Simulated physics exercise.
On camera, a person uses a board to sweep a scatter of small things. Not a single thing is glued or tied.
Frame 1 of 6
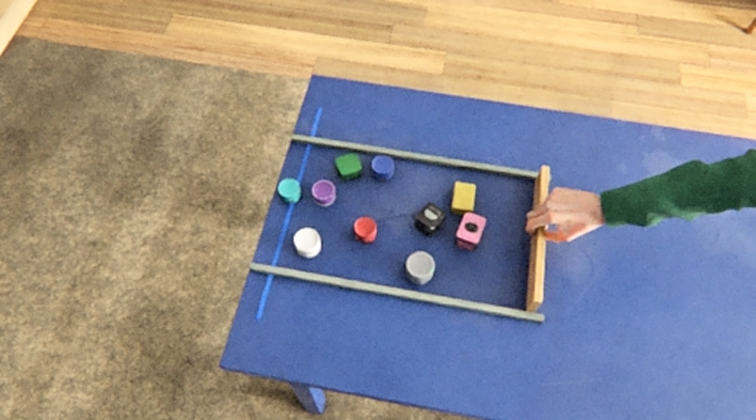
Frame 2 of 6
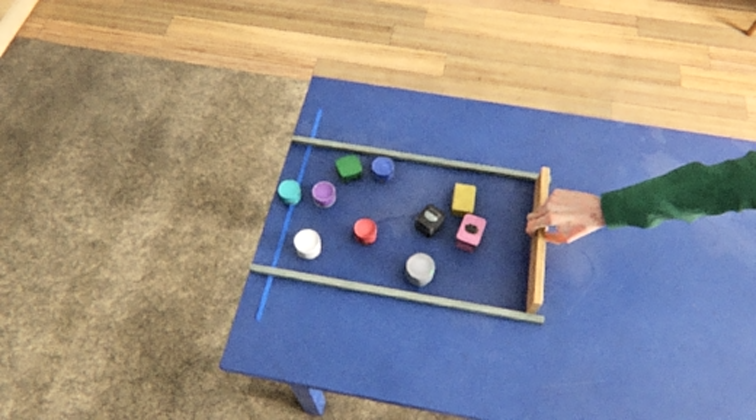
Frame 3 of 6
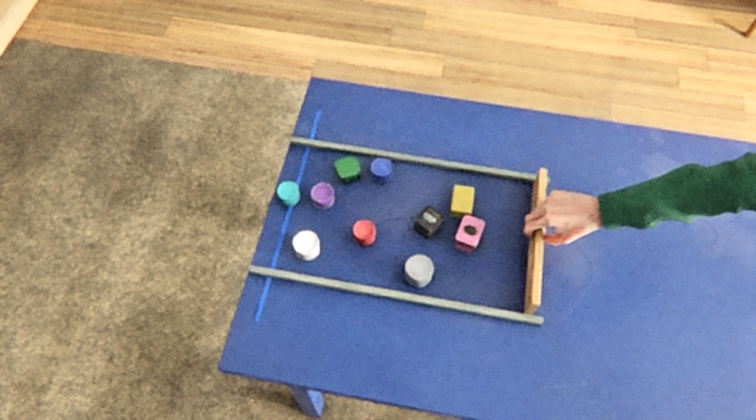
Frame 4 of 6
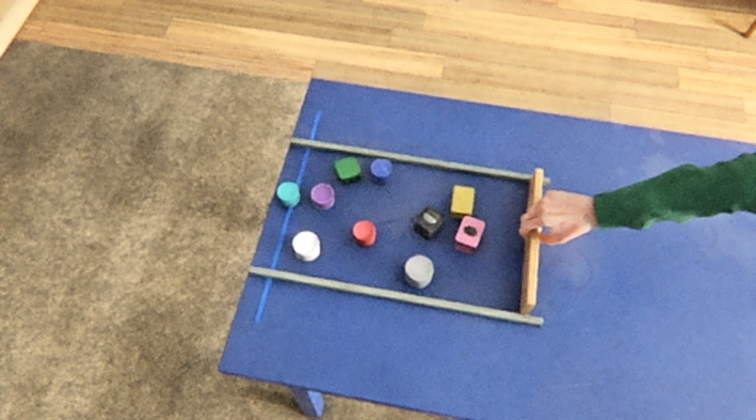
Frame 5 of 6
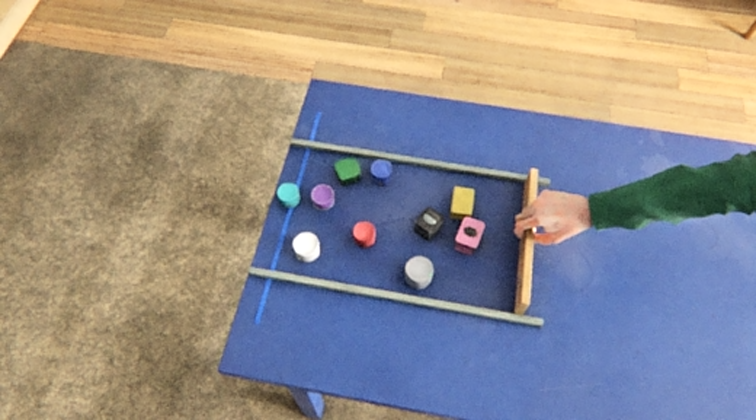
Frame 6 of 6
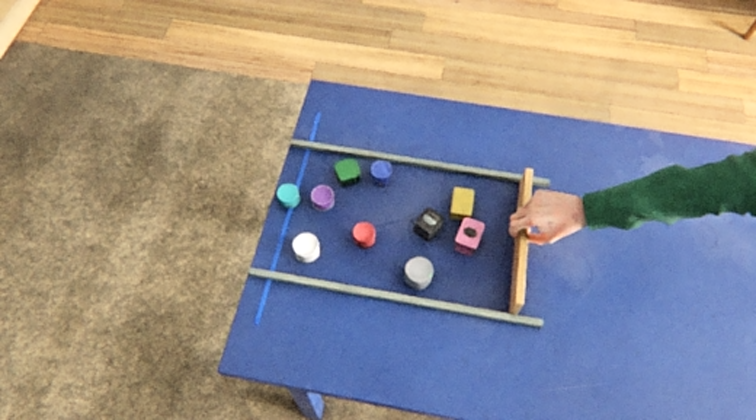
A hand in a green sleeve slid a wooden board slowly a short way left between two rails on a blue table, while the scattered colourful little pots and blocks ahead of it stayed put.
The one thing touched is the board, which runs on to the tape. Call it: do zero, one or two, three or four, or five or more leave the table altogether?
Five or more.
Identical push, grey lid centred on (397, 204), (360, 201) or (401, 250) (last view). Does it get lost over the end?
Taking the places in the order given: It drops, it drops, it holds firm.
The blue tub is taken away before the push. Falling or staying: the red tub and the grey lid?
So the red tub is still there and the grey lid is still there.
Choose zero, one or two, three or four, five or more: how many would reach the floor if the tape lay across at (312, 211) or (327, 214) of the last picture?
At each place: Either one or two and one to two.
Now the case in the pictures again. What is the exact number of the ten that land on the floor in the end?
Count = 5.
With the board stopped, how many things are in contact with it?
It is in contact with 5.
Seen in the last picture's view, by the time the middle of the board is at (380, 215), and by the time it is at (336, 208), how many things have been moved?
Counts: 6 and 10.
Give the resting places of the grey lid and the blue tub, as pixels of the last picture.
You'll see the grey lid at (263, 249), with the blue tub at (295, 154).
Soon after, none off yet; turquoise tub at rest near (289, 196); white tin at rest near (307, 248); purple pot at rest near (323, 198).
After that, none off yet; turquoise tub tilting well over near (261, 197); white tin displaced about its own width near (282, 246); purple pot displaced well along near (284, 190).
In the end, the number that fall off is five or more; gone, black case, green case, purple pot, white tin and turquoise tub.
